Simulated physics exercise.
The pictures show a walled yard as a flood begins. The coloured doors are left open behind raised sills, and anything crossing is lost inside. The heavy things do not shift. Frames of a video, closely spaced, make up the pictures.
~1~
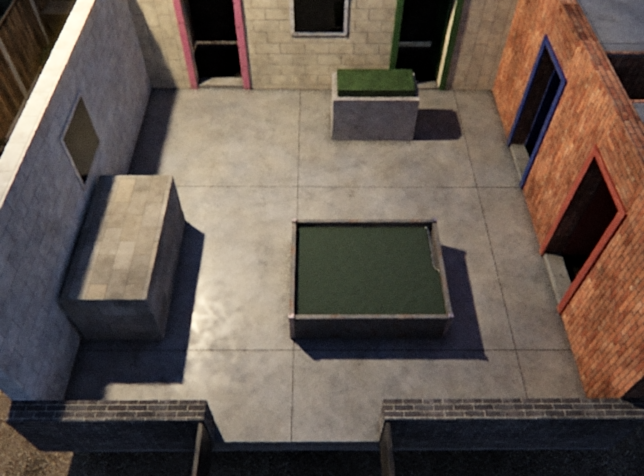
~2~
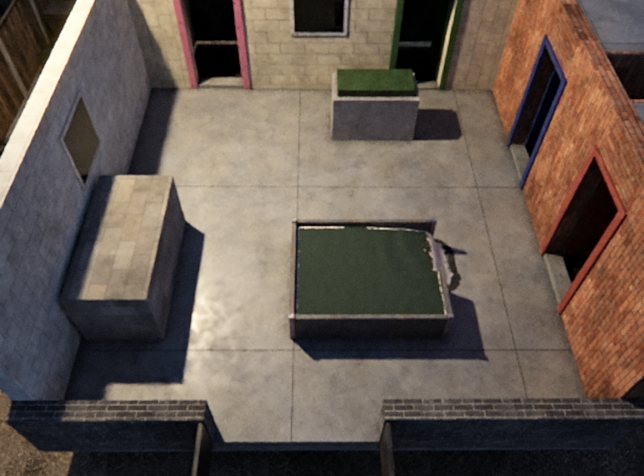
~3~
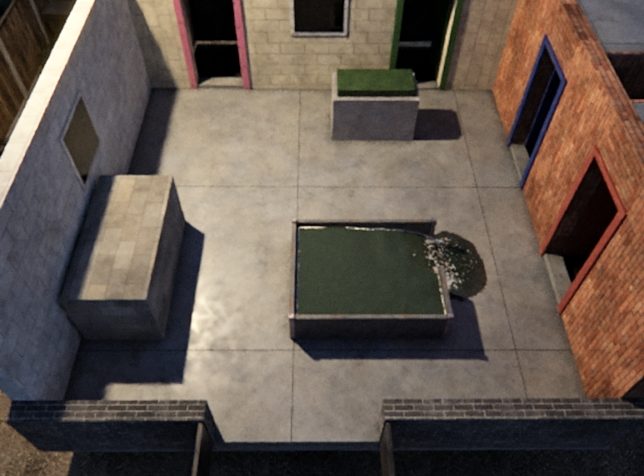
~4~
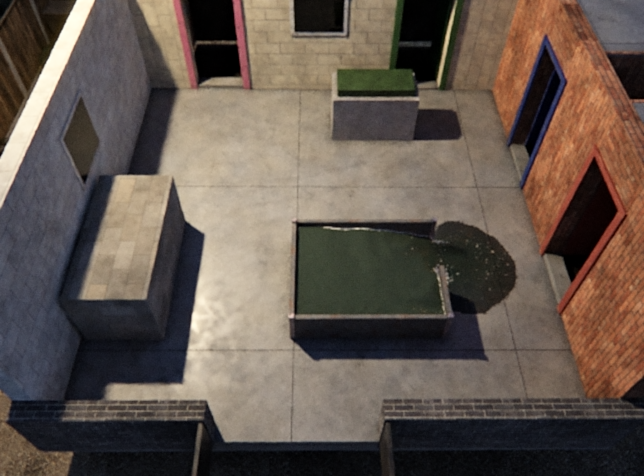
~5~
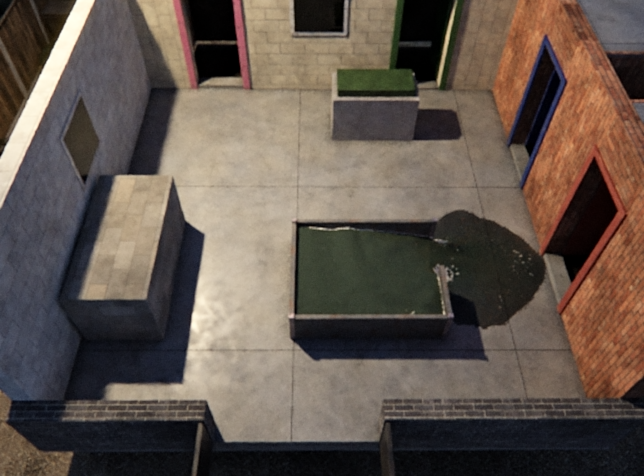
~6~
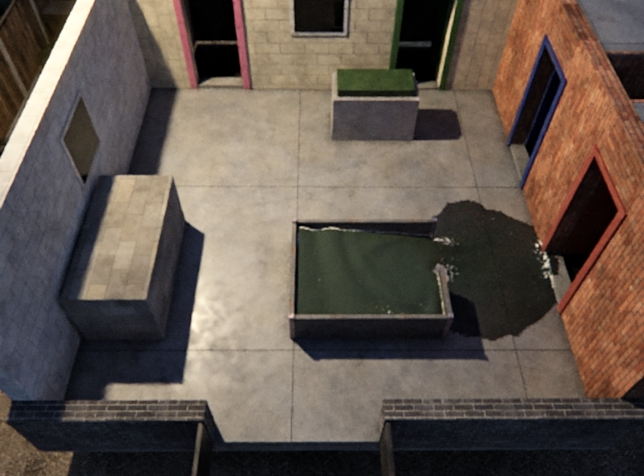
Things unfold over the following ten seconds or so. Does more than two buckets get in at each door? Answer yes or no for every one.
Pink door: No, blue door: No, red door: Yes, green door: Yes.
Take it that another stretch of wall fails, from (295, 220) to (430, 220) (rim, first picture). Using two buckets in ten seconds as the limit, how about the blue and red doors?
Looks like the blue door tops the limit but the red door doesn't reach it.
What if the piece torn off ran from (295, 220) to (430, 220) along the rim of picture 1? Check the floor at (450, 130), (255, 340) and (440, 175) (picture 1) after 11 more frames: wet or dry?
One by one: Waterlogged; unsoaked; waterlogged.
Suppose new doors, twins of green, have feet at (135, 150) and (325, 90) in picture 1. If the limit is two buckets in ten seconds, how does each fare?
One after the other: Is under, keeps below it.
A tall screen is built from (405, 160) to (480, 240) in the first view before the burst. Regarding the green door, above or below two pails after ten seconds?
My guess is that the green one stays within limits.
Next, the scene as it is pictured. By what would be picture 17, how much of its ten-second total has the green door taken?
Close to 0 %.
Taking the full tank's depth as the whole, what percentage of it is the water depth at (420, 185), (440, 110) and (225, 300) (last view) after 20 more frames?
Around 0, 6 and 0 percent, in that order.
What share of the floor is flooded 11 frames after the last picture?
Estimate: Some 15 in a hundred.
A moment on, water covers 10 % of the floor; the pink door not reached, the blue door not reached, the red door over two buckets in, the green door not reached.
Next, water covers 15 % of the floor; the pink door not reached, the blue door wet at the sill, nothing in, the red door over two buckets in, the green door not reached.
Then, water covers 25 % of the floor; the pink door not reached, the blue door under two buckets in, the red door far over two buckets in, the green door wet at the sill, nothing in.
Later, water covers 40 % of the floor; the pink door not reached, the blue door under two buckets in, the red door far over two buckets in, the green door over two buckets in.
In the end, water covers 65 % of the floor; the pink door wet at the sill, nothing in, the blue door under two buckets in, the red door far over two buckets in, the green door over two buckets in.
